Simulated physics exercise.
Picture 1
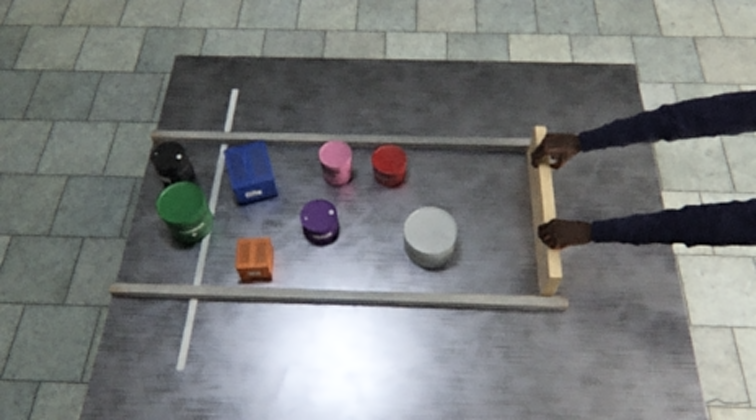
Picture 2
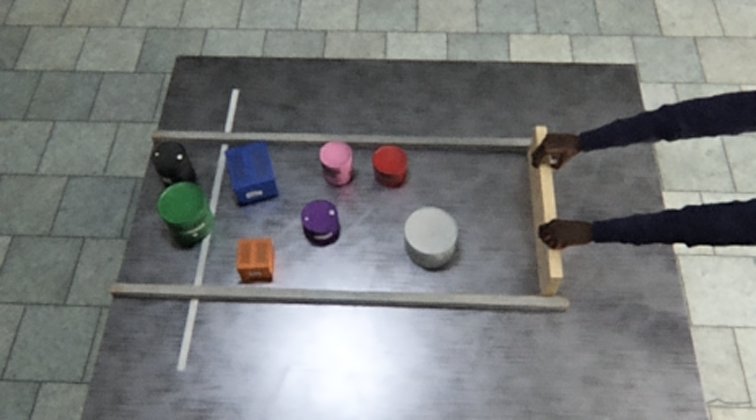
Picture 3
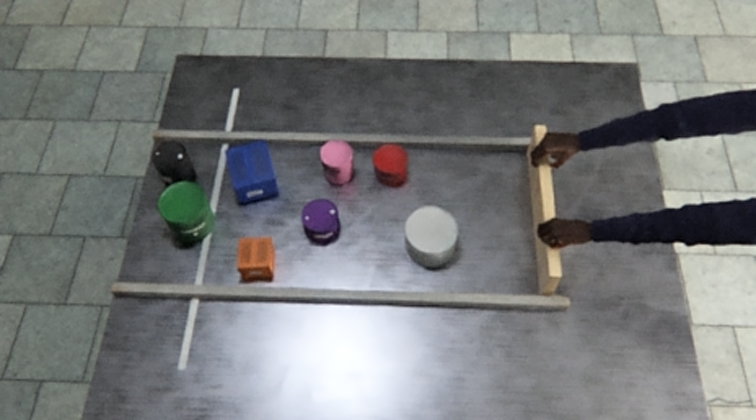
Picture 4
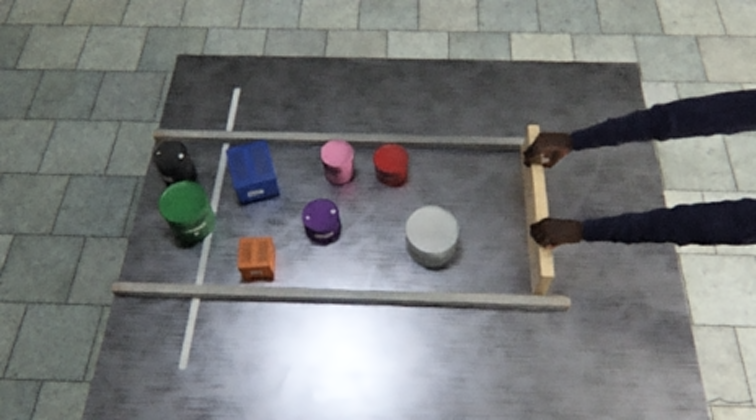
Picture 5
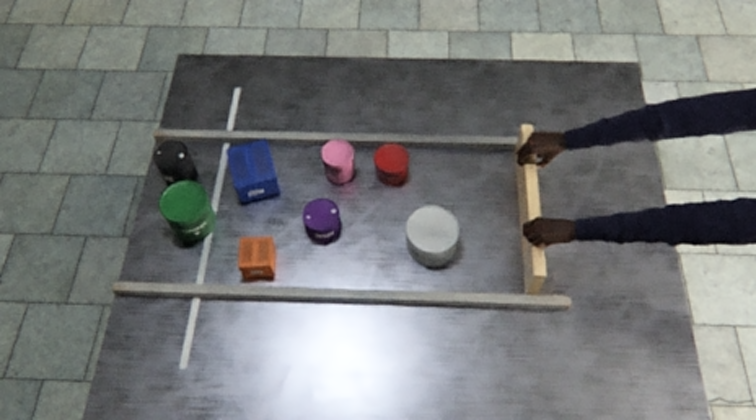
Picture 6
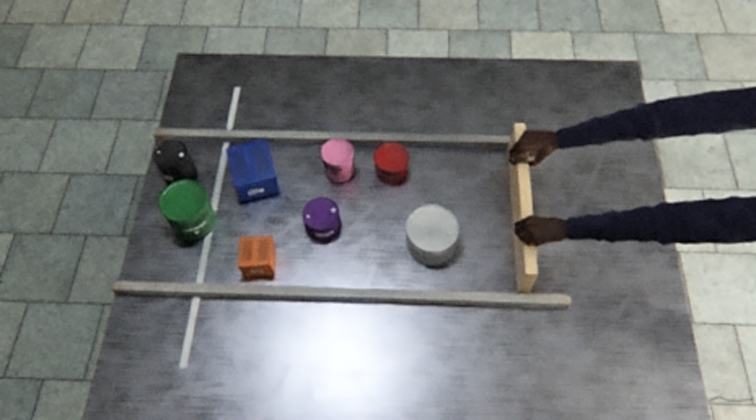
The clip opens on a dark deck where pails, canisters and totes in several colours sit between two long rails, with two hands gripping a wooden plank at the right. The hands hold it nearly still at first, then slide it slightly left, while the loads show no clear movement.
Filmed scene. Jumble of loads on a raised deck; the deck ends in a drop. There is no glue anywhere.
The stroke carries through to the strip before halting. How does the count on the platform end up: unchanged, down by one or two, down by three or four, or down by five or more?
Seems the ones that don't stay up number one or at most two, for sure.
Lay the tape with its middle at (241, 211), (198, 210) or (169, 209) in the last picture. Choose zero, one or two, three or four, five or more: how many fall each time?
No fall at all; just one or two; three or four.
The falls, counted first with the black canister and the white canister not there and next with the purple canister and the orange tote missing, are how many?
First try 0, second try 0.
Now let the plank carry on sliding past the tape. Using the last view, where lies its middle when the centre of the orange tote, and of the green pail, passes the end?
(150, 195) and then (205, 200), give or take.
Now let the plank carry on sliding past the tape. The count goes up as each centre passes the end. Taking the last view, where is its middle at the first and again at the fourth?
Its centre point is roughly (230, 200) and later (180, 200).
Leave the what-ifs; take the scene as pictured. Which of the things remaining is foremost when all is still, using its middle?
Nearest at the end: The green pail.
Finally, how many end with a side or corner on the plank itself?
So the total is 4.
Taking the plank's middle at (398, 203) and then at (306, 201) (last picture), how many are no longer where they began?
The count reaches 2 first and 6 second.
Soon after, none off yet; black canister at rest near (176, 165); green pail at rest near (189, 211); blue tote at rest near (254, 171).
Then, none off yet; black canister moved a little near (169, 165); green pail at rest near (189, 211); blue tote moved about its own width near (214, 177).
At rest, the number that fall off is one or two; fallen, black canister.
